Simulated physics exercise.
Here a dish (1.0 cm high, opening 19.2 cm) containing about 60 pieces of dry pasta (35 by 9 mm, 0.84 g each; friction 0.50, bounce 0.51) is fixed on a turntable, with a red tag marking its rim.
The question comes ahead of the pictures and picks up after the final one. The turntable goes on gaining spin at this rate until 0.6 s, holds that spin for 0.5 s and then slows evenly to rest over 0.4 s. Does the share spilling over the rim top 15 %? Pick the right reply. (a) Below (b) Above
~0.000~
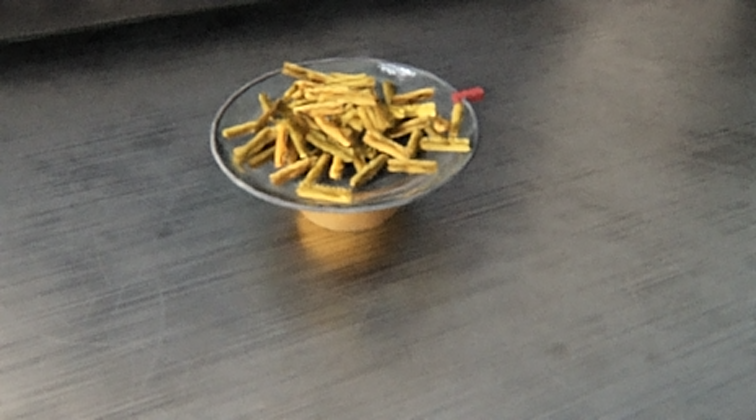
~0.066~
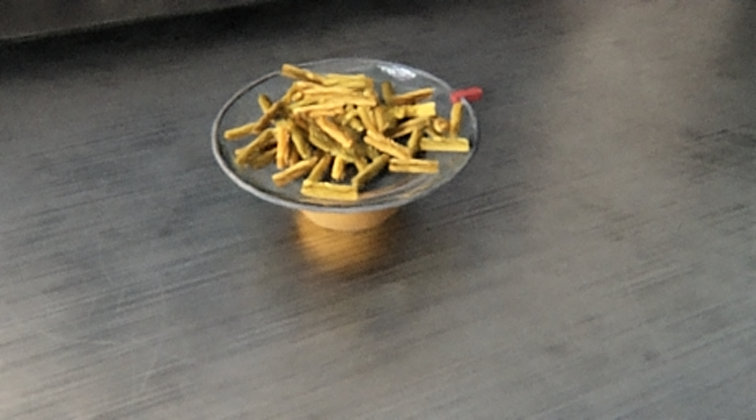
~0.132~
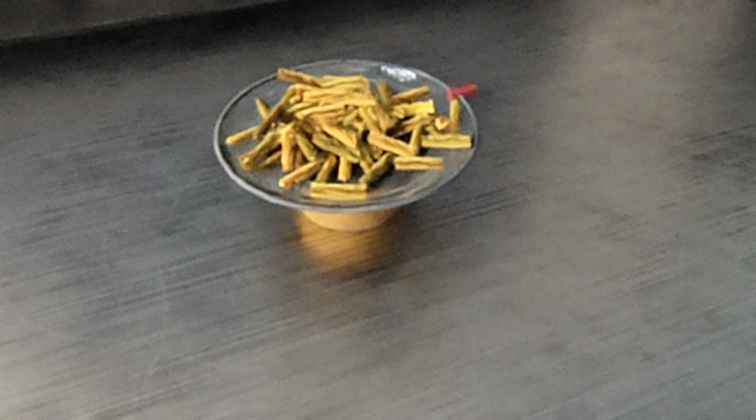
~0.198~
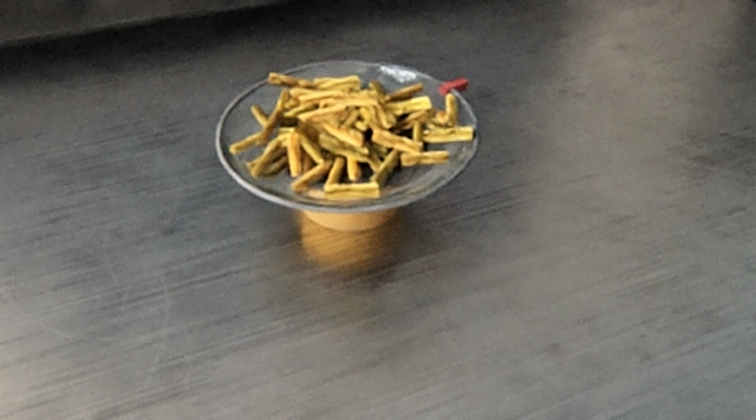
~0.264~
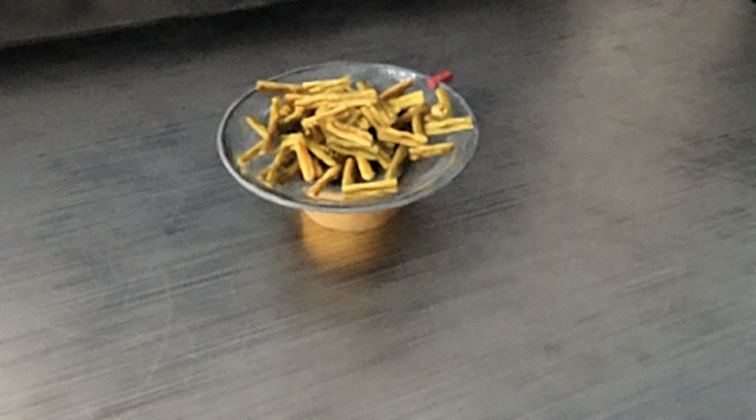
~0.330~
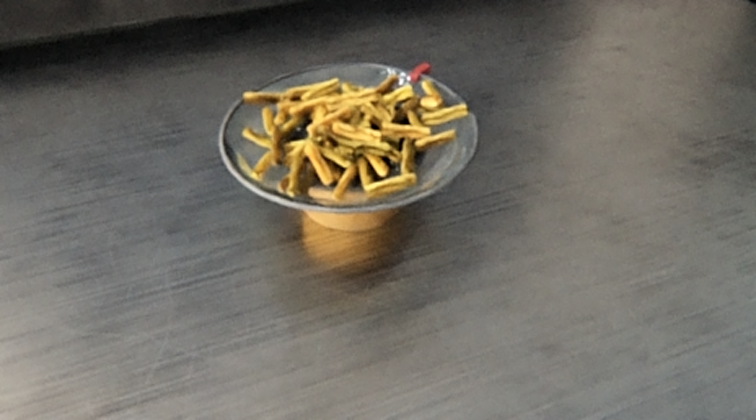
Below (a).
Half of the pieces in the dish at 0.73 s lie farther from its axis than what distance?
Reading: Near 4.5 cm.
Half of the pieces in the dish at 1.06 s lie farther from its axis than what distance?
4.5 cm or so.
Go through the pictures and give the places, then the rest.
In the first picture, dish at (350, 210); turned 0 degrees, tag at (468, 94); top of the load at (314, 90).
In the second picture, dish at (351, 210); turned 1 degrees, tag at (467, 94); top of the load at (361, 91).
In the third picture, dish at (352, 210); turned 5 degrees, tag at (463, 91); top of the load at (359, 92).
In the fourth picture, dish at (353, 210); turned 12 degrees, tag at (454, 85); top of the load at (354, 93).
In the fifth picture, dish at (353, 210); turned 22 degrees, tag at (441, 78); top of the load at (346, 94).
In the sixth picture, dish at (354, 210); turned 34 degrees, tag at (421, 71); top of the load at (434, 94). It now spins about 0.6 times a second.
Then, at 0.73 s, dish 100 %; middle of the pieces not yet landed near (352, 126).
After 1.06 s, dish 100 %; middle of the pieces not yet landed near (350, 125).
Then, at 1.36 s, dish 100 %; middle of the pieces not yet landed near (349, 126).
After 1.65 s, dish 100 %; middle of the pieces not yet landed near (349, 126).
In the end, at 1.9 s, dish 100 %.
